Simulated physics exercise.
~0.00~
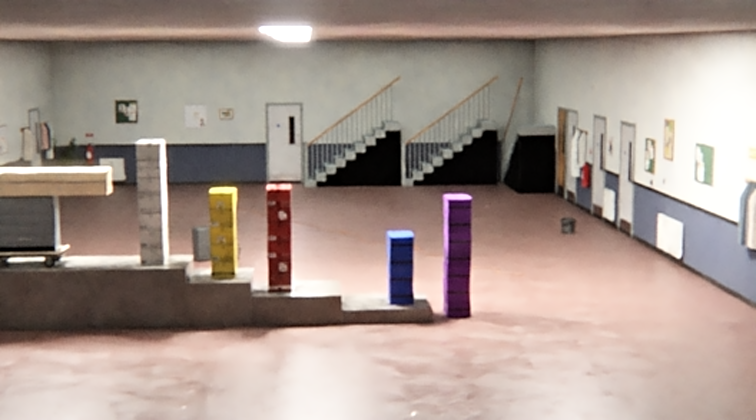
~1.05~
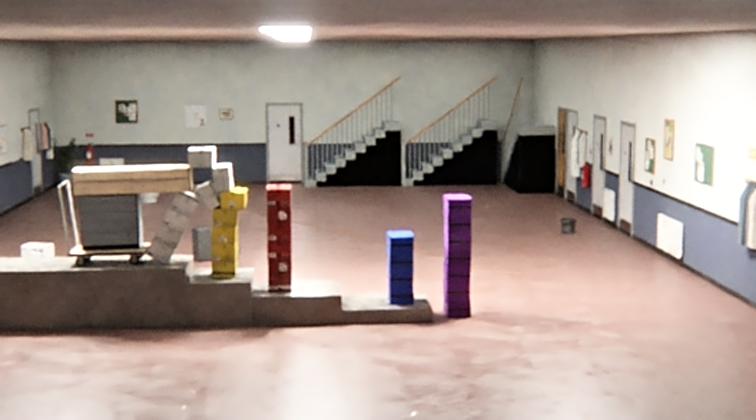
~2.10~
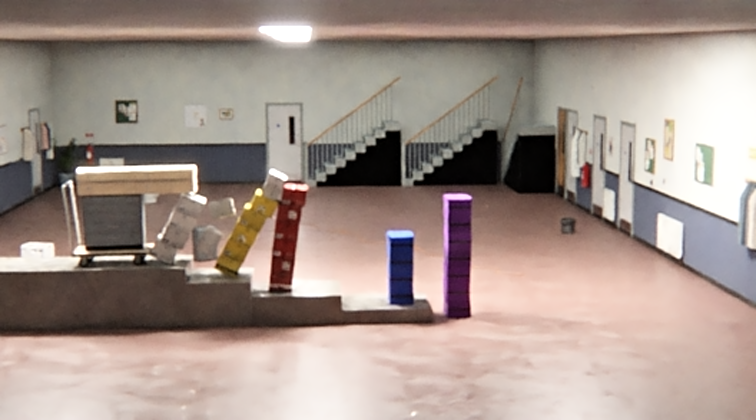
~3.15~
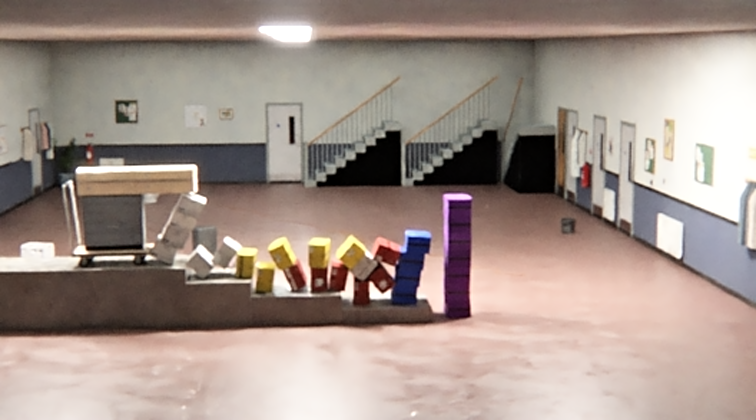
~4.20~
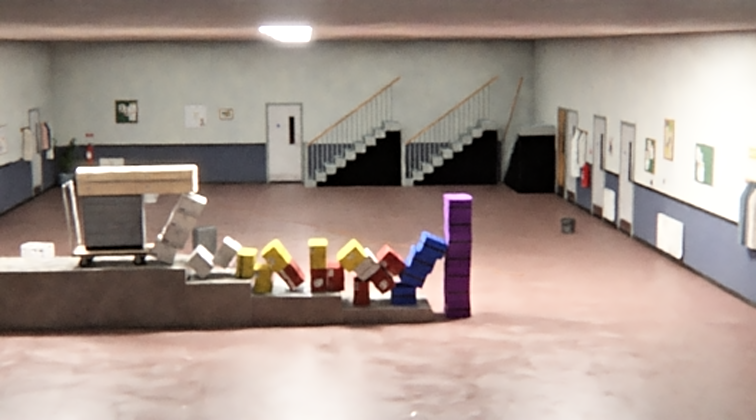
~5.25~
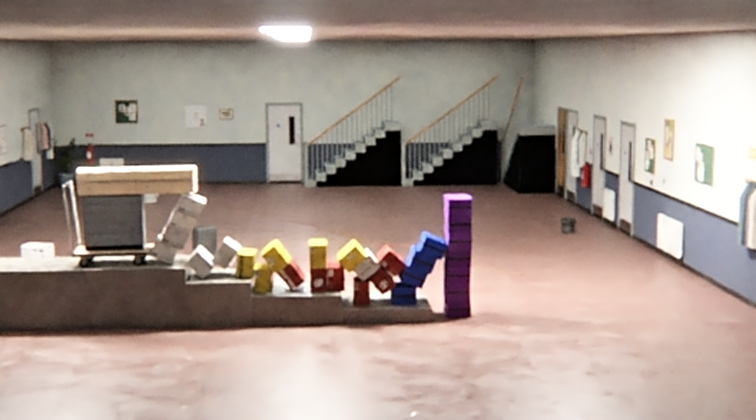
A wide hall with two staircases against the back wall is seen from a fixed, slightly raised viewpoint. Piles of cartons coloured pale, yellow, red, blue and purple stand from left to right, most on descending steps, with the purple one at the far right. A loaded trolley rolls in from the left and its jutting case strikes the pale pile, which breaks apart against the yellow. The yellow pile leans into the red, and both tumble across the steps toward the blue. The blue pile tips right and comes to rest against the purple pile, which stays upright beside the jumbled cartons.
